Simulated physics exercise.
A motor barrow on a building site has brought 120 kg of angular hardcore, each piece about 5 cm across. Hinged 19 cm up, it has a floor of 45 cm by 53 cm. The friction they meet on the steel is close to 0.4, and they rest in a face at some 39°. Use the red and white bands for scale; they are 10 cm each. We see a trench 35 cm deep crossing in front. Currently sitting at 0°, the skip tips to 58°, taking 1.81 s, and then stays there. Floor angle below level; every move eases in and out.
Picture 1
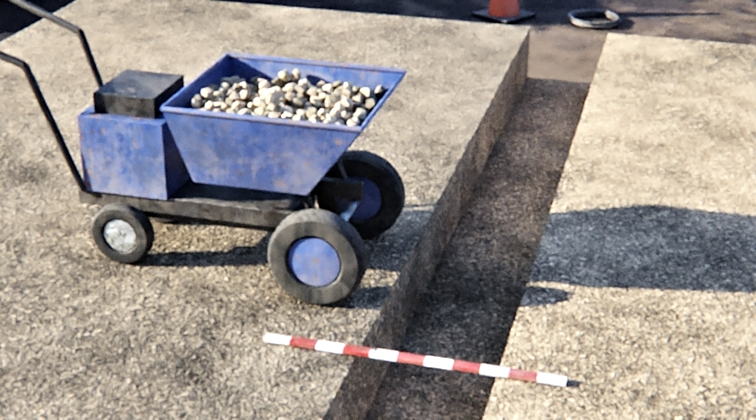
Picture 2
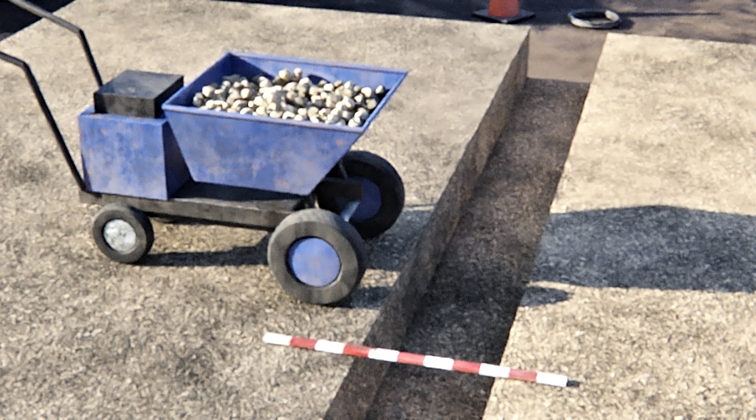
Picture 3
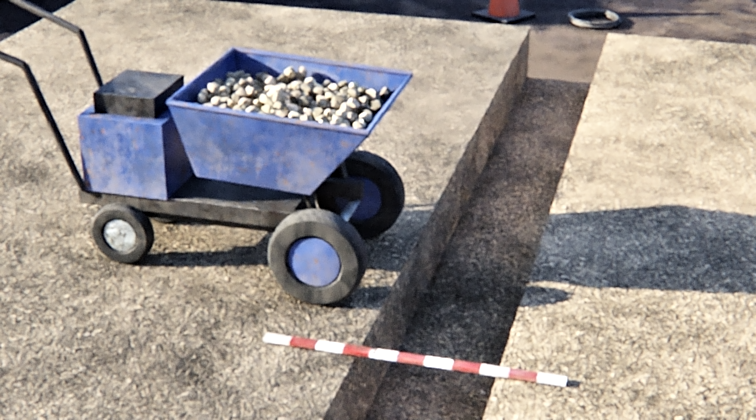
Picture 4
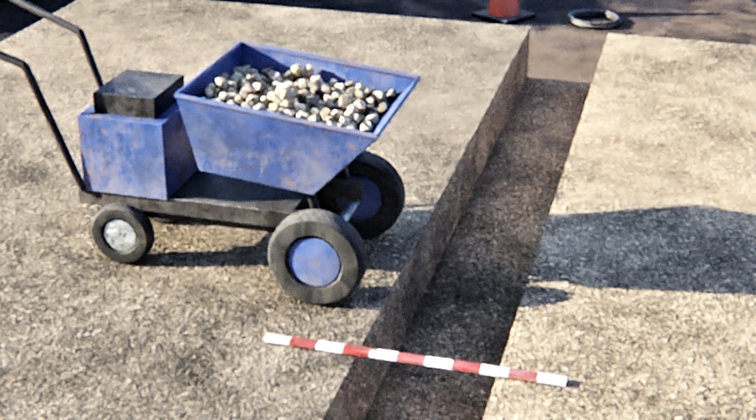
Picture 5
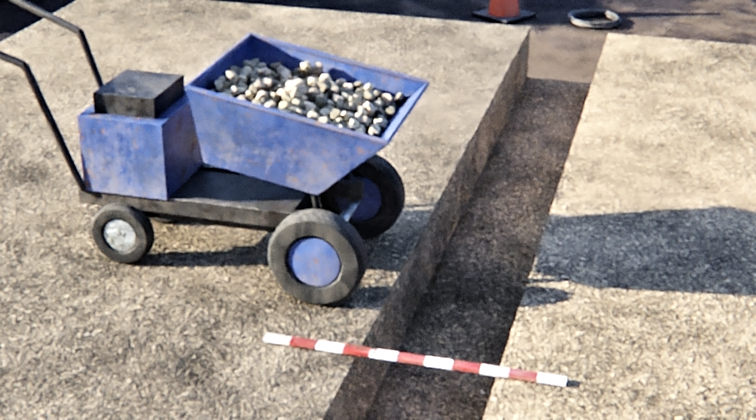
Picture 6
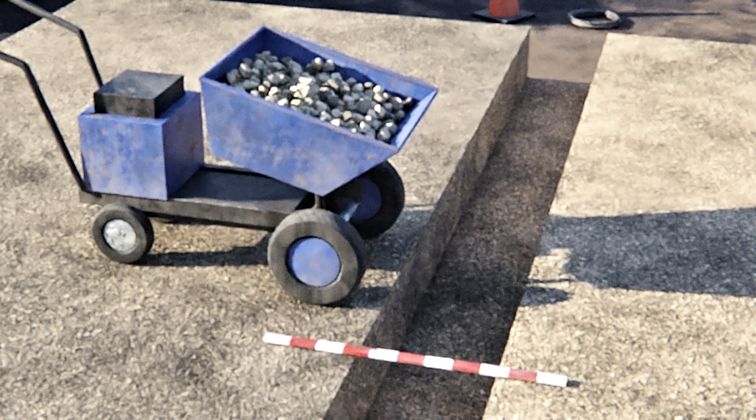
The blue skip of a motor barrow, heaped with pale stones, starts out level and tilts gradually forward to the right, its rear rising and the stones staying inside. The barrow stands still at left on sunlit, gritty ground, with black handles, a dark box and blue-hubbed front wheels beside a trench. The unmoving view looks down over a red-and-white striped rod in front, with an orange object and dark ring behind.
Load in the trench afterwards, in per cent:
13 %.
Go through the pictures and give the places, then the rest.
In the first frame, lip at (362, 130), floor tilted 0°, highest stones at (260, 87).
In the second frame, the skip is at 1°, its lip at (364, 131); the top of the load is at (254, 86).
In the third frame, the skip is at 3°, its lip at (369, 133); the top of the load is at (248, 84).
In the fourth frame, the skip is at 6°, its lip at (377, 137); the top of the load is at (254, 80).
In the fifth frame, the skip is at 10°, its lip at (387, 143); the top of the load is at (260, 73).
In the sixth frame, lip at (398, 151), floor tilted 15°, highest stones at (264, 68).
Then, 0.8 s after the last picture the floor is at 49°, 100 % in the skip; the foremost stones are at (442, 194).
Then, 1.3 s after the last picture the floor is at 58°, 97 % in the skip, 3 % in the trench; the foremost stones are at (523, 290).
Then, 1.7 s after the last picture the floor is at 58°, 91 % in the skip, 7 % in the trench, 2 % past the trench; the foremost stones are at (570, 310).
Then, 3.6 s after the last picture the floor is at 58°, 84 % in the skip, 13 % in the trench, 3 % past the trench; the foremost stones are at (574, 313).
